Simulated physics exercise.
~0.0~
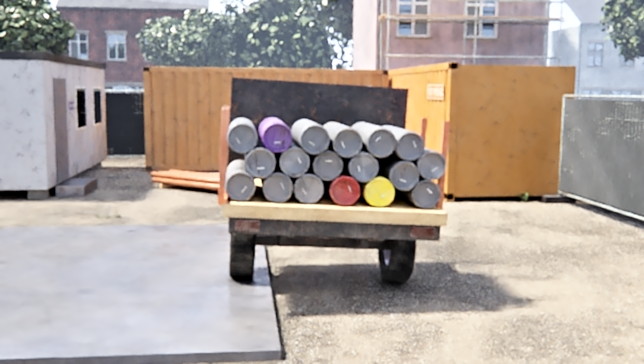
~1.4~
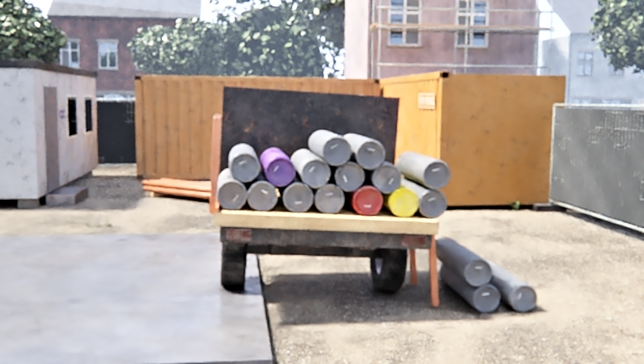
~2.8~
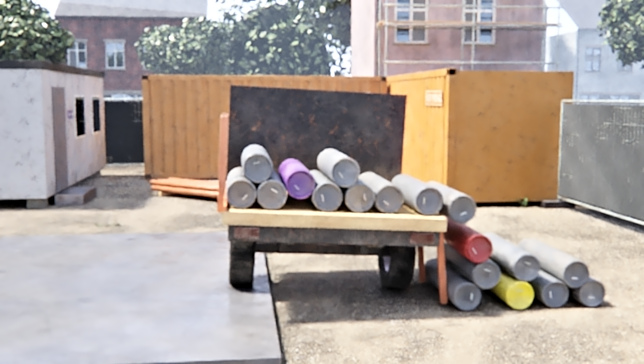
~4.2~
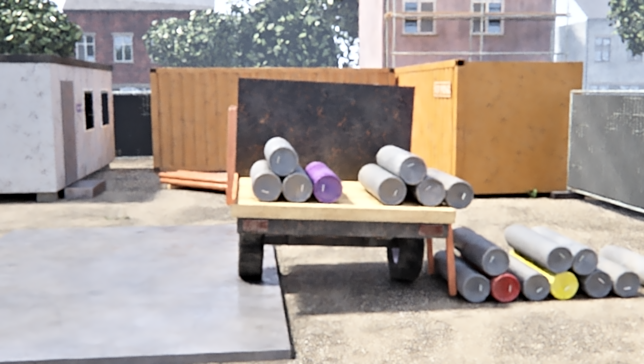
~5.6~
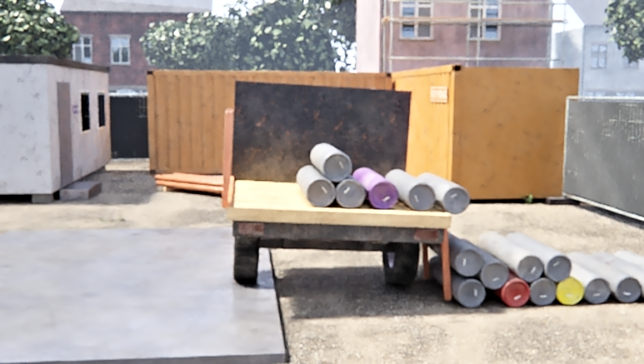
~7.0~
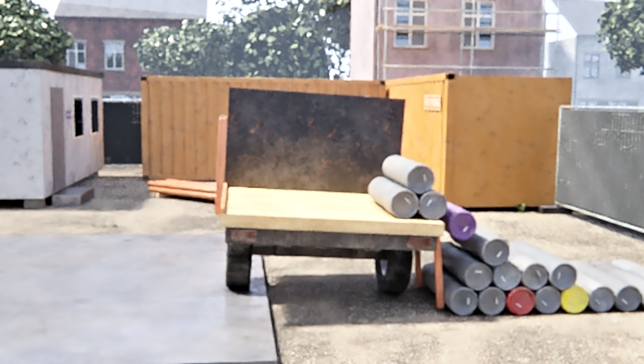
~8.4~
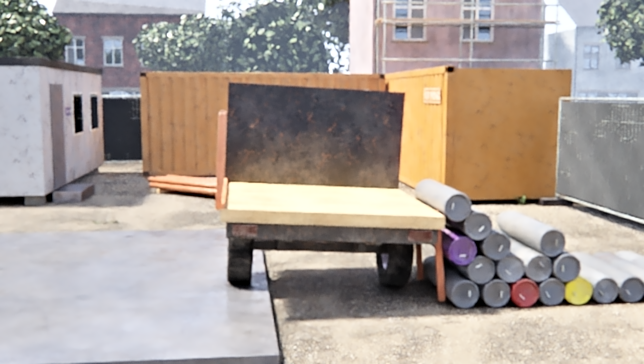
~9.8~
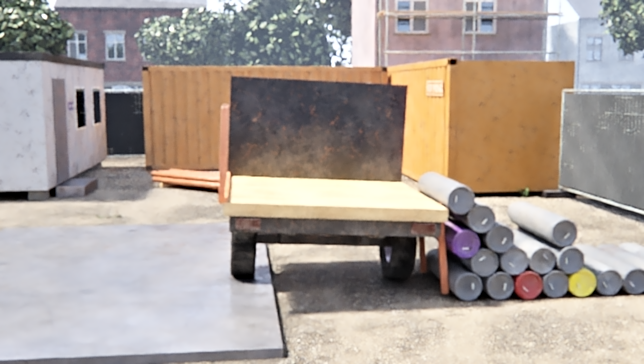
A farm trailer stands tail-on in a sunlit gravel yard, seen from a slightly swaying camera, with orange containers behind it, a white cabin at left and a fence at right. Stacked on its deck are grey cylinders, with one purple at upper left and a red and a yellow low on the right. The right side opens and grey cylinders roll off first. The yellow and red ones follow, while the purple one rolls rightward across the emptying deck. It drops over the edge among the last greys. The deck ends bare, with every cylinder heaped on the ground at right.
